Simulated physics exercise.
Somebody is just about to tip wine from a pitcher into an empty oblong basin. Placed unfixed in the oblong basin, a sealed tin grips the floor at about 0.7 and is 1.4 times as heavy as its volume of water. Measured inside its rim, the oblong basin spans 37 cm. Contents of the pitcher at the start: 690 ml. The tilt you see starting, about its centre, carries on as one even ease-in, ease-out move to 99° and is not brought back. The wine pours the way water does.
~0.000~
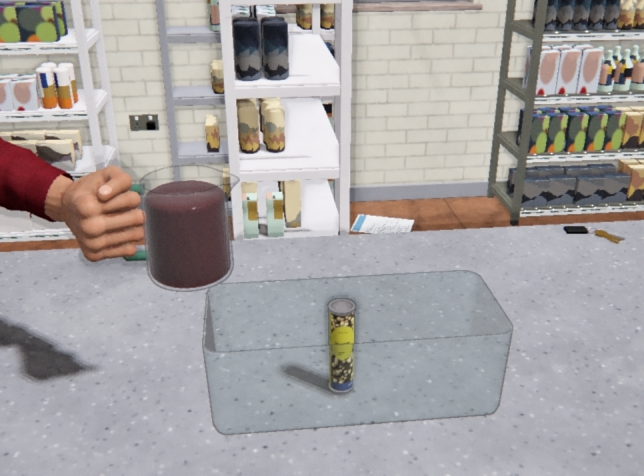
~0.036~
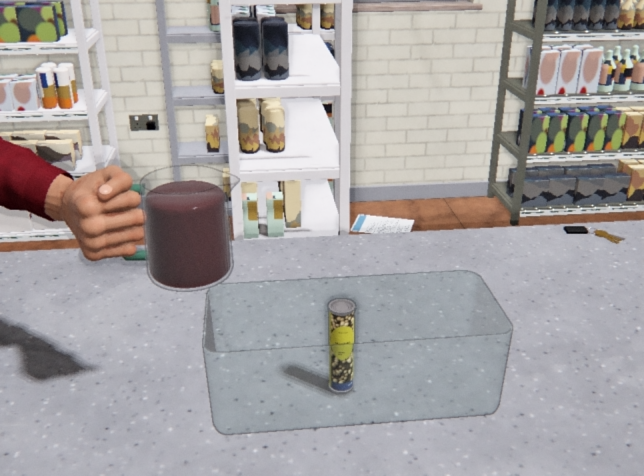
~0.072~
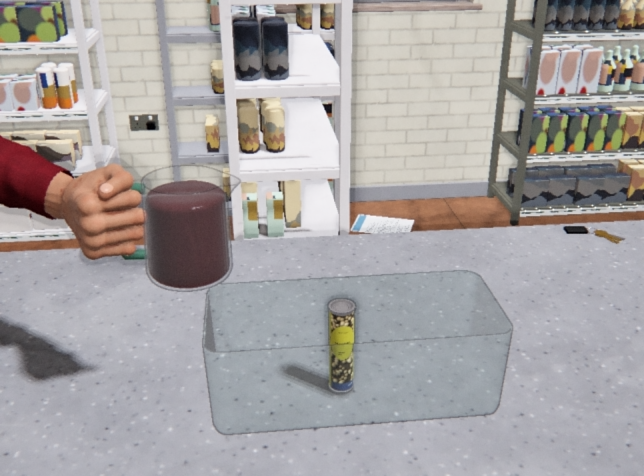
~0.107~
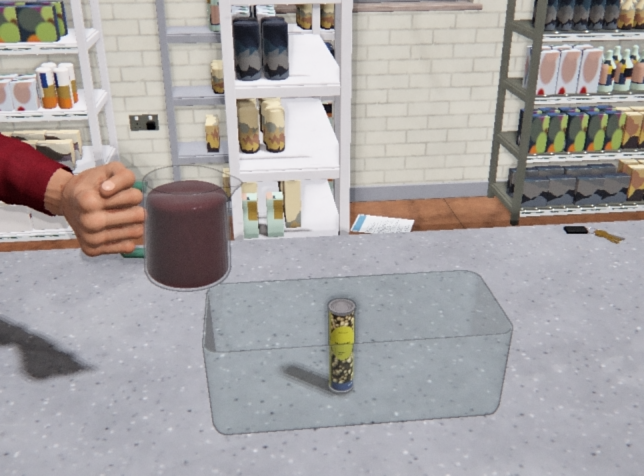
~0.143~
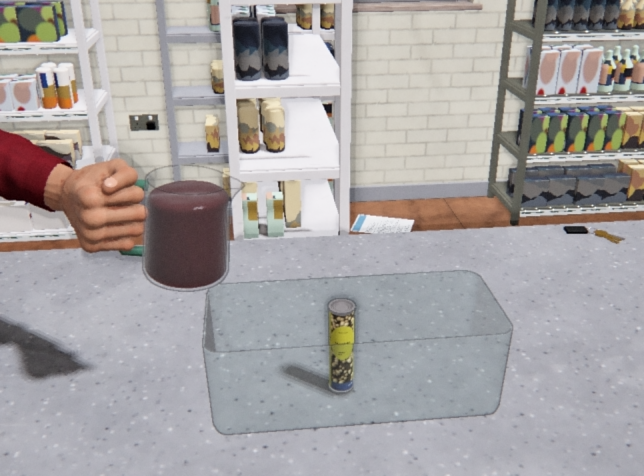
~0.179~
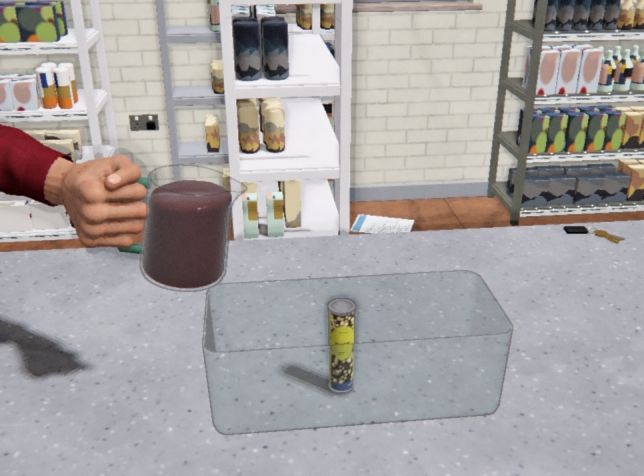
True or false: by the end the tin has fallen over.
False.
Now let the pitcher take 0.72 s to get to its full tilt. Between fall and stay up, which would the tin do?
In that case the tin does not tip.
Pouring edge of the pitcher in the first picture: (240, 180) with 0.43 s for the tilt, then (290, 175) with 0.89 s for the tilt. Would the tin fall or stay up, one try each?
Trial 1 - tin stays standing; trial 2 - tin tips.
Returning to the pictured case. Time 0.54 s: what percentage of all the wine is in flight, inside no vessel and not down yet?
Share: Roughly 12 per cent.
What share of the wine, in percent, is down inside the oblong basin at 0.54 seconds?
Near 2 in a hundred.
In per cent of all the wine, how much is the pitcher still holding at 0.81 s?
40 %.
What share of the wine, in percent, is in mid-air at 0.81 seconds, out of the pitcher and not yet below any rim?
About 20 percent.
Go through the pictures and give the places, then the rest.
In the first frame, tilt 0°; pouring edge (239, 179); surface from (145, 194) to (226, 191); the oblong basin's rim runs from (206, 318) to (495, 300); the tin's top is at (342, 310).
In the second frame, tilt 0°; pouring edge (240, 179); surface from (145, 194) to (226, 191).
In the third frame, tilt 2°; pouring edge (241, 180); surface from (147, 194) to (226, 191).
In the fourth frame, tilt 4°; pouring edge (243, 182); surface from (147, 194) to (227, 191).
In the fifth frame, tilt 6°; pouring edge (245, 184); surface from (148, 194) to (230, 192).
In the sixth frame, tilt 10°; pouring edge (247, 188); surface from (149, 197) to (233, 192).
By 0.54 s the tilt is 66° and 85 per cent is still to pour; the tin stands where it began.
By 0.81 s the tilt is 97° and 39 per cent is still to pour; the tin stands where it began.
By 1.09 s the tilt is 99° and 10 per cent is still to pour; the tin stands where it began.
By 1.39 s the tilt is 99° and 2 per cent is still to pour; the tin stands where it began.
At rest the tin stands where it began.
